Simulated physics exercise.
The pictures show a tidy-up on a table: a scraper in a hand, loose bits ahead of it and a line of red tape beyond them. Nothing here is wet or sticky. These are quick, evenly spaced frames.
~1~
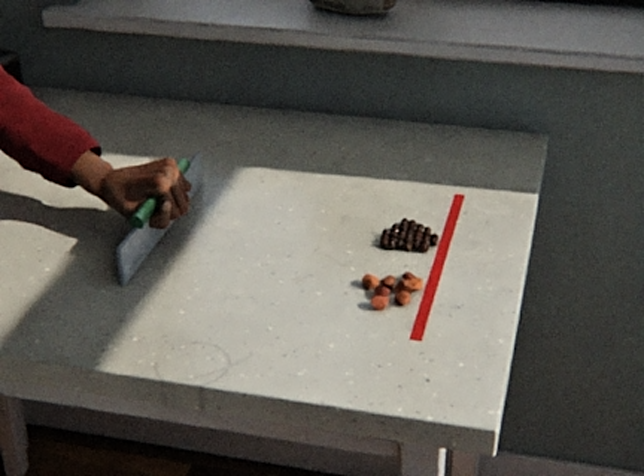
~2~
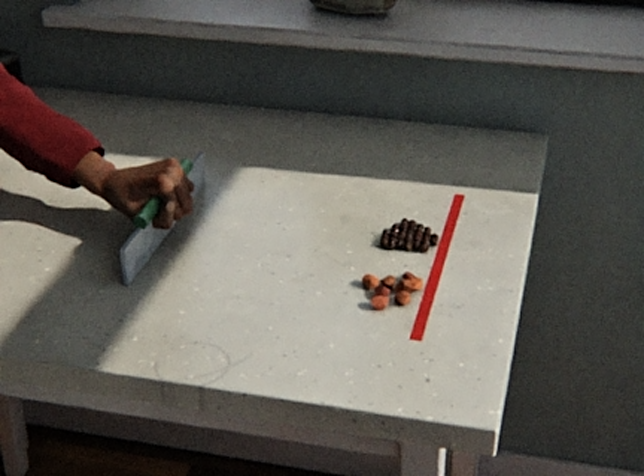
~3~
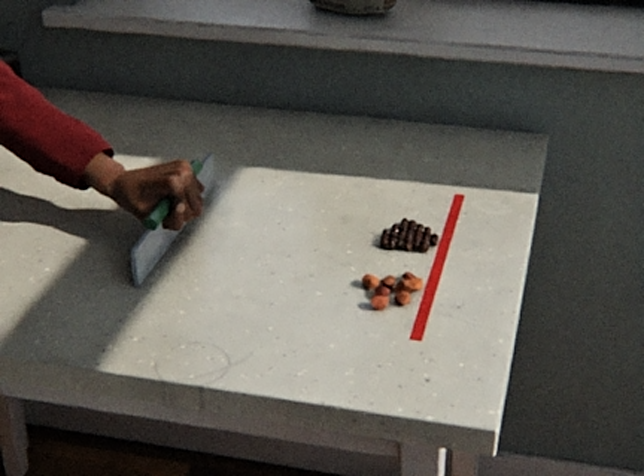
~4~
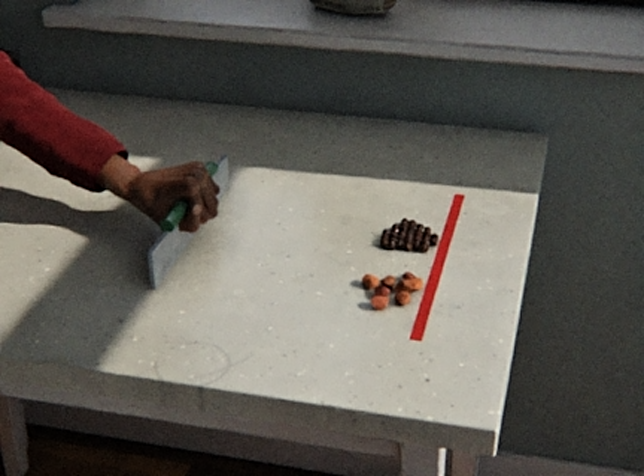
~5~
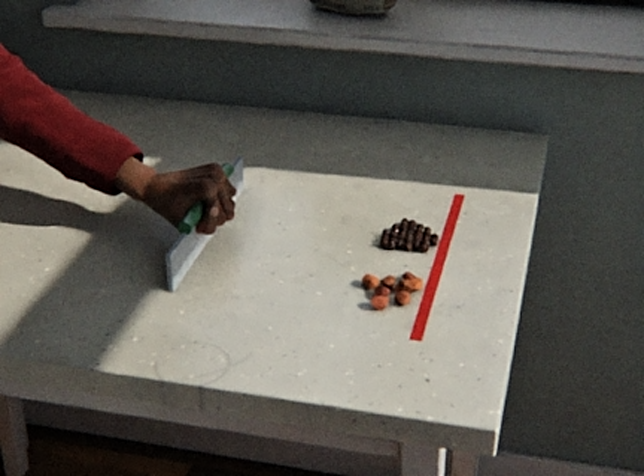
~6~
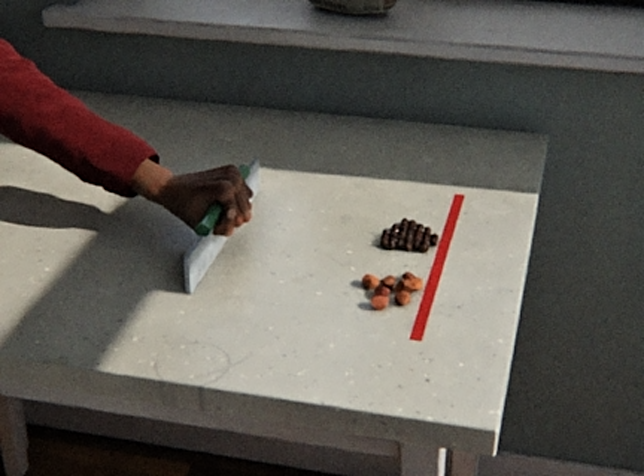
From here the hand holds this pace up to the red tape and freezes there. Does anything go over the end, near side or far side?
In the end the near lot remains up there, and the far lot partly drops off.
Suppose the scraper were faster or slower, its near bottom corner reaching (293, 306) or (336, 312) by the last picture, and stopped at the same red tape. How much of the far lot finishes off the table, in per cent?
First some 100, then 100 per cent.
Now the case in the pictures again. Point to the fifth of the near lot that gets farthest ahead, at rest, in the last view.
Near (472, 298).
Then, 0.39 s later than the last frame, scraper still moving, near (339, 217); near lot all on the table, its front near (414, 285); far lot all on the table, its front near (434, 242).
Then, 0.80 s later than the last frame, scraper stopped at the red tape; near lot all on the table, its front near (471, 298); far lot all on the table, its front near (481, 268).
Then, 1.08 s later than the last frame, scraper stopped at the red tape; near lot all on the table, its front near (483, 287); far lot roughly half over the edge.
When it is over, scraper stopped at the red tape; near lot all on the table, its front near (483, 287); far lot every one over the edge.
